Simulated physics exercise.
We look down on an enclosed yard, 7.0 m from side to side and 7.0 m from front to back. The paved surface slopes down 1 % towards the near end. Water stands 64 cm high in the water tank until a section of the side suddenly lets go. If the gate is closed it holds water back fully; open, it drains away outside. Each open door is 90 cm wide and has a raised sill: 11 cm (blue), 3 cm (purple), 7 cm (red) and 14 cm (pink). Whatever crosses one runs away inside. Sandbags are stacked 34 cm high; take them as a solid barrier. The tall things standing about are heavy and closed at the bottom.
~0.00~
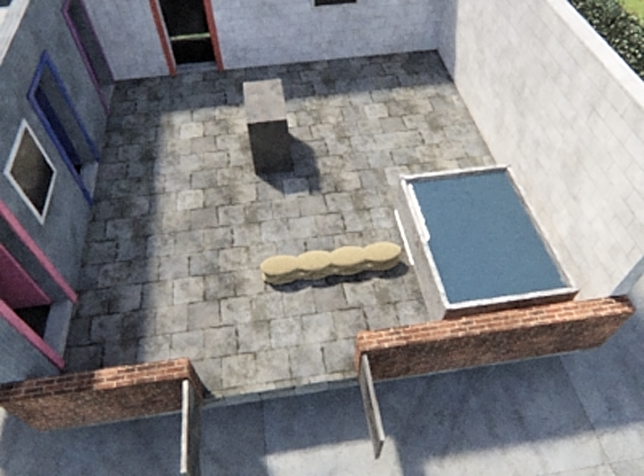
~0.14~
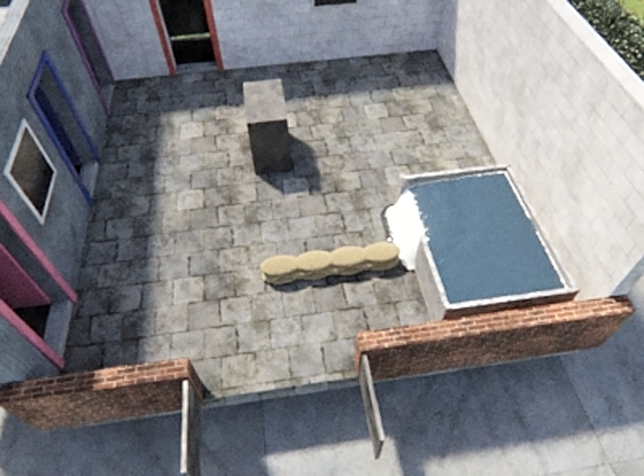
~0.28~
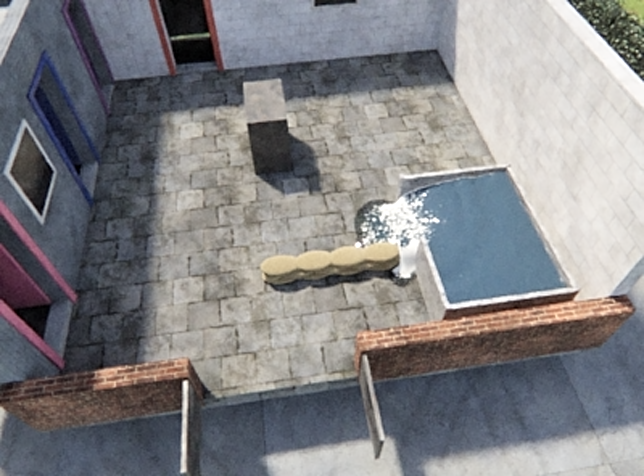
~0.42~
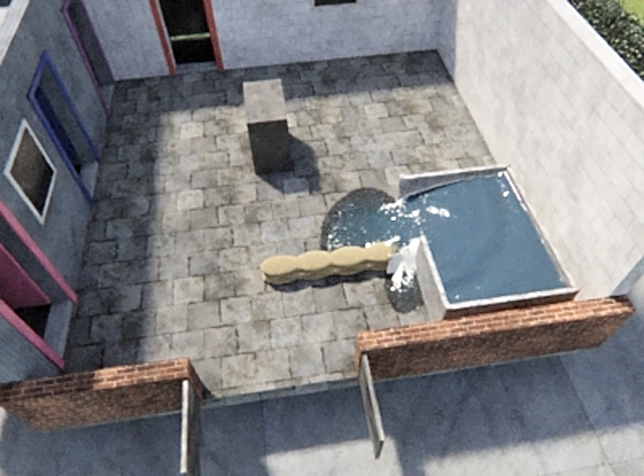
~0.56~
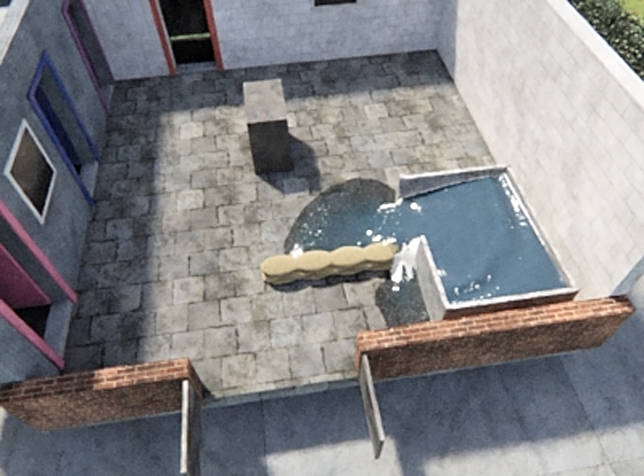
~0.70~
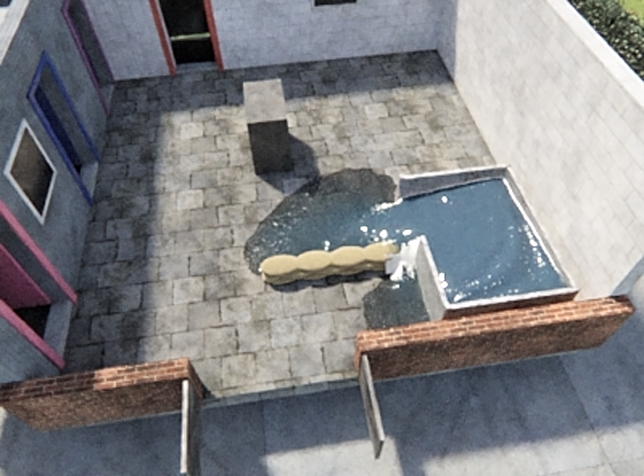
An enclosed yard paved in grey stone is seen from high above by a still camera. A grey block stands near the centre, a tan row of sandbags lies before a blue water tank at right, blue, pink and red surrounds edge the doorways, and low brick walls flank a near opening. Water bursts white from the tank's left side, then spreads leftward across the paving behind the sandbags, while some pools nearer.
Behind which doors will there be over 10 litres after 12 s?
Within that time: At the blue door it goes over the limit; at the purple door it exceeds the limit; at the red door it does not reach the limit; at the pink door it stays under the limit.
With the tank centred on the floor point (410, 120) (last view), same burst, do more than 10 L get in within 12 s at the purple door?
Against that limit: Purple over.
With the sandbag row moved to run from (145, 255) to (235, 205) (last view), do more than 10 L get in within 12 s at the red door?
Against that limit: Red not over.
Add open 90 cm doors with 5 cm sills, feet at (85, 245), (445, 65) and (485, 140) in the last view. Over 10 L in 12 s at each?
In turn: Past it, not over, not over.
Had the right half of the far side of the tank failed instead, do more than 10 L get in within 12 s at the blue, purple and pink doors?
Against that limit: Blue not over, purple above, pink under.
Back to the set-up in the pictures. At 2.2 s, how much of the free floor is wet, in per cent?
Near 40 per cent is wet.
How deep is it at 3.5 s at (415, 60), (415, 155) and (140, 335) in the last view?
Roughly 0, 0 and 1 cm, in turn.
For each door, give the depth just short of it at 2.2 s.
In cm: Blue 10, purple 0, red 0, pink 9.
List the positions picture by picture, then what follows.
The first picture shows still water, 64 cm deep, in the water tank at (480, 232).
In the second picture, water pours out at (409, 228) and has run 0.6 m, to (408, 267); typically 5 cm deep outside, 64 cm at the water tank's back.
In the third picture, water pours out at (409, 229) and has run 0.9 m, to (401, 282); typically 11 cm deep outside, 64 cm at the water tank's back.
In the fourth picture, water pours out at (409, 229) and has run 1.3 m, to (331, 260); typically 9 cm deep outside, 63 cm at the water tank's back.
In the fifth picture, water pours out at (409, 229) and has run 1.8 m, to (295, 262); typically 6 cm deep outside, 58 cm at the water tank's back.
In the sixth picture, water pours out at (409, 229) and has run 2.5 m, to (250, 248); typically 5 cm deep outside, 54 cm at the water tank's back.
After 1.4 s water covers 25 % of the floor and is deepest (36 cm) near (397, 242); blue door not reached, purple door not reached, red door not reached, pink door not reached.
After 2.2 s water covers 40 % of the floor and is deepest (30 cm) near (400, 251); blue door 10 cm at the sill, 0 L in, purple door not reached, red door not reached, pink door 9 cm at the sill, 0 L in.
After 3.5 s water covers 50 % of the floor and is deepest (21 cm) near (400, 251); blue door 19 cm at the sill, 38 L in, purple door 3 cm at the sill, 0 L in, red door not reached, pink door 11 cm at the sill, 0 L in.
After 7.0 s water covers 75 % of the floor and is deepest (14 cm) near (56, 403); blue door 9 cm at the sill, 68 L in, purple door 7 cm at the sill, 23 L in, red door 6 cm at the sill, 0 L in, pink door 11 cm at the sill, 0 L in.
After 12.0 s water covers 95 % of the floor and is deepest (10 cm) near (581, 325); blue door 4 cm at the sill, 68 L in, purple door 4 cm at the sill, 54 L in, red door 3 cm at the sill, 1 L in, pink door 8 cm at the sill, 0 L in.
